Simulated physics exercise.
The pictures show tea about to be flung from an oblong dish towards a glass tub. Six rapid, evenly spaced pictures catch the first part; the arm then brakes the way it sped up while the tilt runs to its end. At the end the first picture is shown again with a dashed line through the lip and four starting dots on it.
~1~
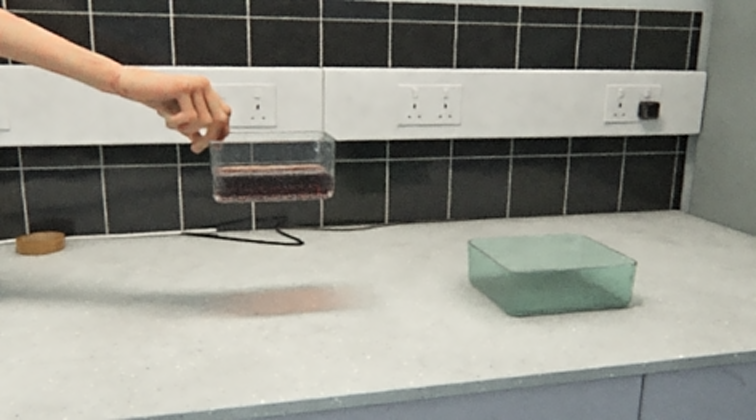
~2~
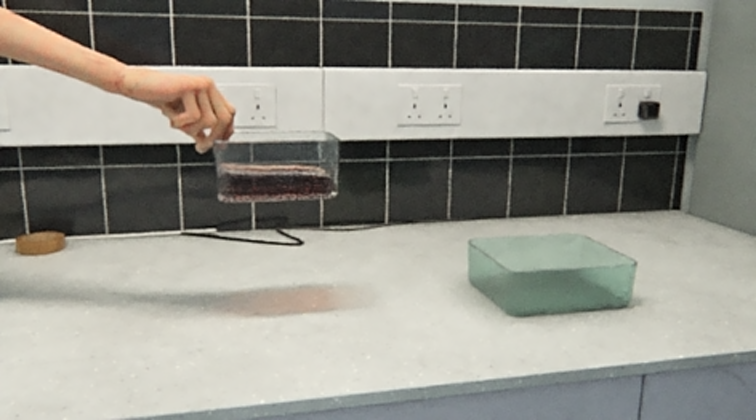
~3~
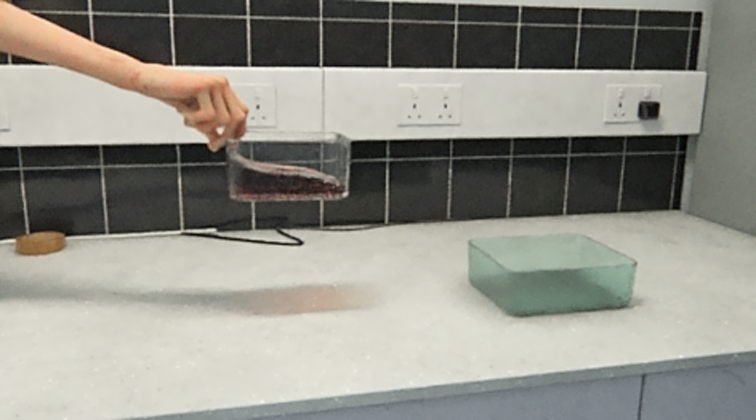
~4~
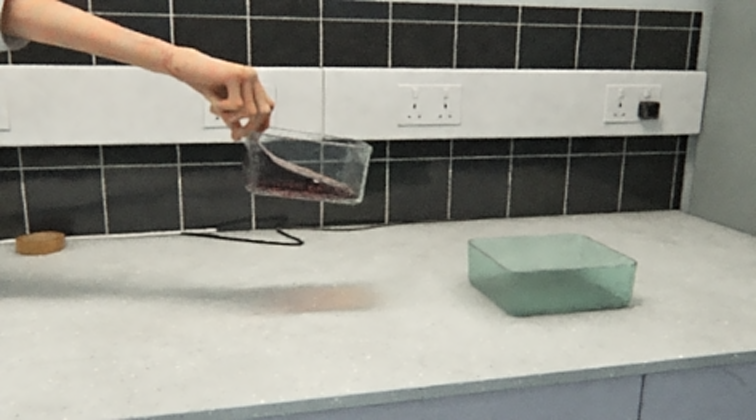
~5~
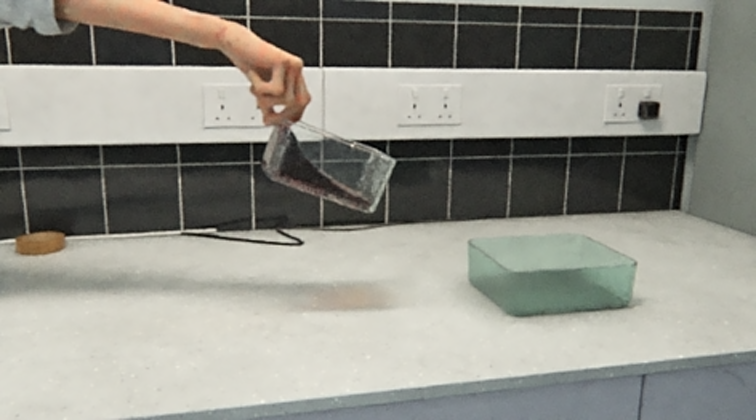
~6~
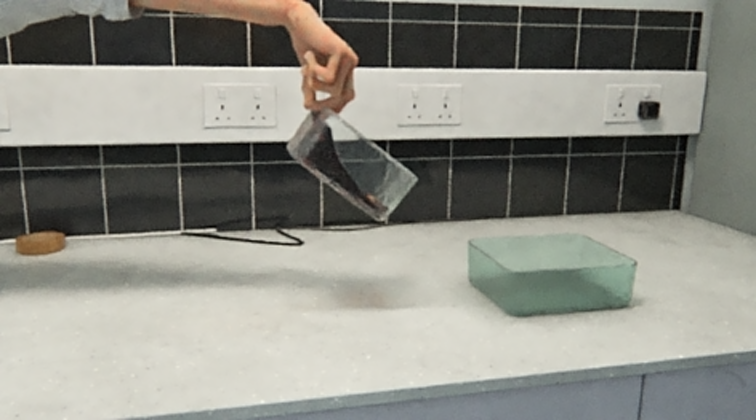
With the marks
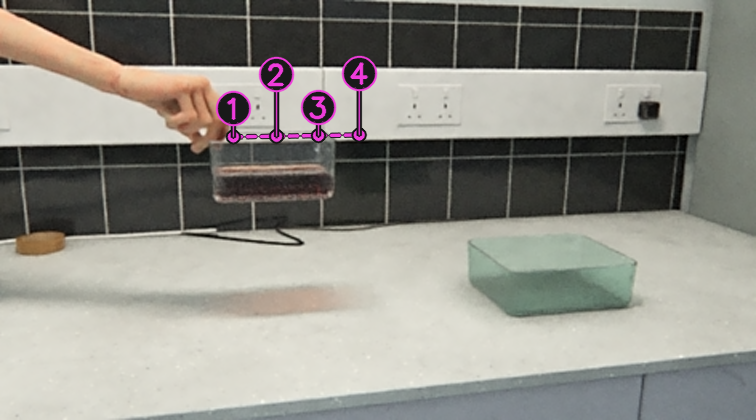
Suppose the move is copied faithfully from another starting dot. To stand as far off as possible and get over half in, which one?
It is 4.
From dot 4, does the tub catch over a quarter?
Yes, it does.
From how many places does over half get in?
One of the four.
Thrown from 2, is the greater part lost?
Yes.
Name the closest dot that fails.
That would be 3.
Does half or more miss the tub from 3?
Yes.
On the marked copy, 1 at (233, 136); 2 at (276, 136); 3 at (318, 135); 4 at (359, 135).
With 1, about 2 % lands in the tub, 96 % falls short and 3 % goes beside or beyond.
With 2, about 14 % lands in the tub, 80 % falls short and 6 % goes beside or beyond.
With 3, about 36 % lands in the tub, 55 % falls short and 10 % goes beside or beyond.
With 4, about 76 % lands in the tub, 11 % falls short and 13 % goes beside or beyond.
